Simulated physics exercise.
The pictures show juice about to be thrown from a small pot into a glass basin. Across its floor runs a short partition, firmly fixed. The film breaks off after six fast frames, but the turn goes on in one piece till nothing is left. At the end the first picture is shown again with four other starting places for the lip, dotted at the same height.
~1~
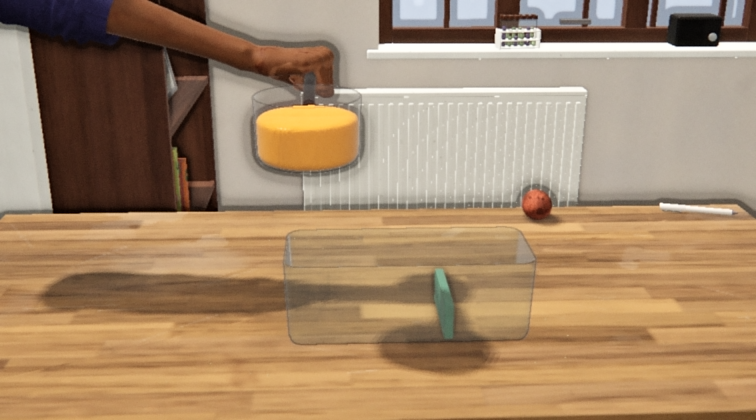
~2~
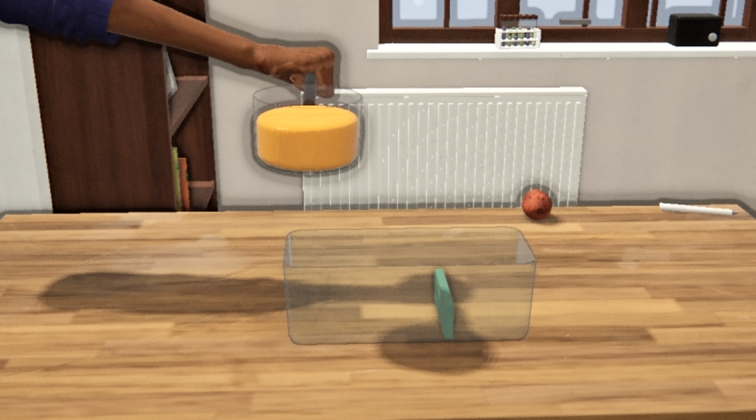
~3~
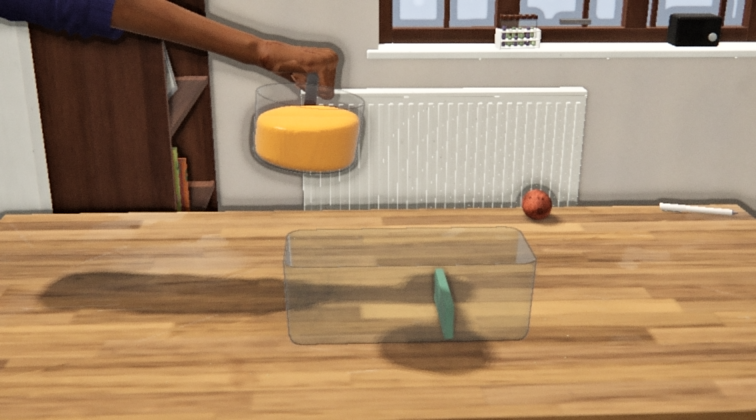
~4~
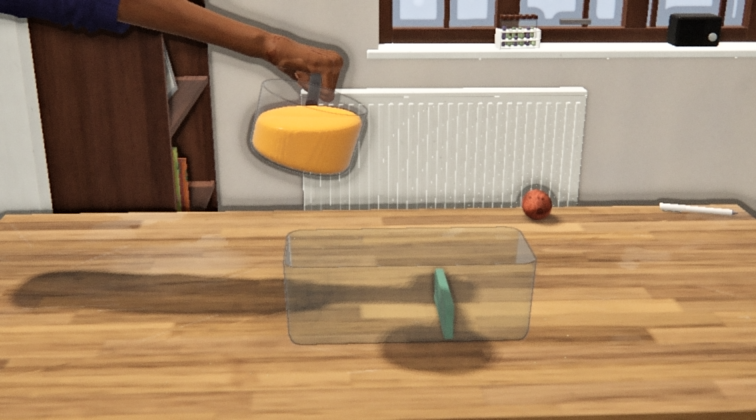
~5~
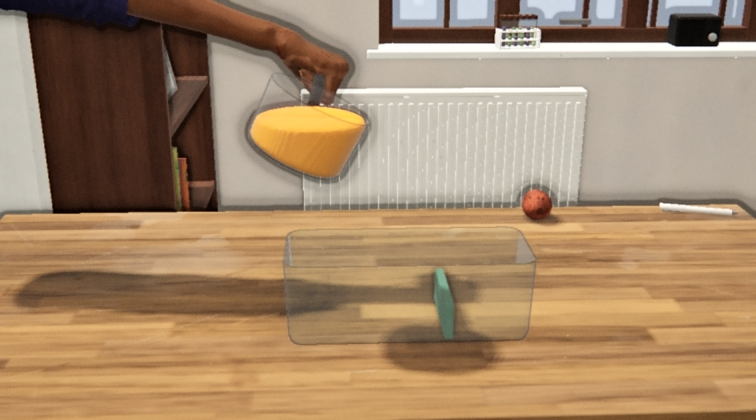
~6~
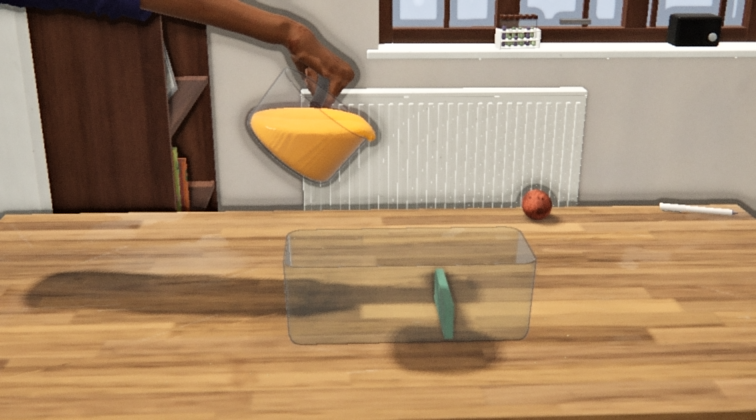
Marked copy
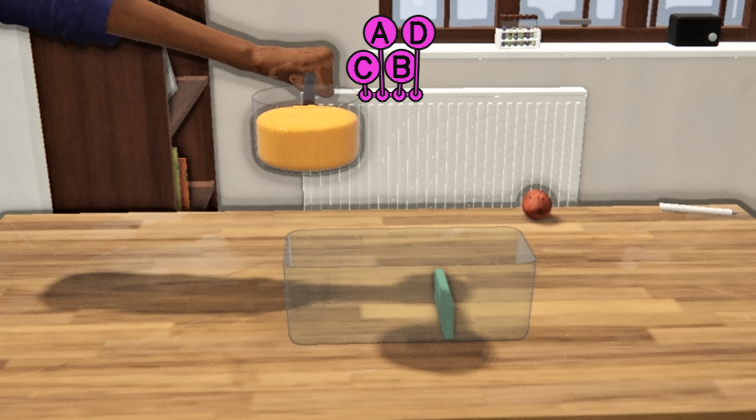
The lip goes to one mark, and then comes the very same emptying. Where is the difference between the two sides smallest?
It is B.
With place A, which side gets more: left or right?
The left side.
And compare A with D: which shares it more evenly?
D it is.
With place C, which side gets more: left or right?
More ends on the left.
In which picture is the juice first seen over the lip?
In picture 6.
In magenta, A at (382, 94); B at (399, 94); C at (365, 95); D at (415, 94).
Choosing A, about 77 % ends left of the wall and 21 % right of it.
Choosing B, about 53 % ends left of the wall and 46 % right of it.
Choosing C, about 94 % ends left of the wall and 3 % right of it.
Choosing D, about 33 % ends left of the wall and 66 % right of it.
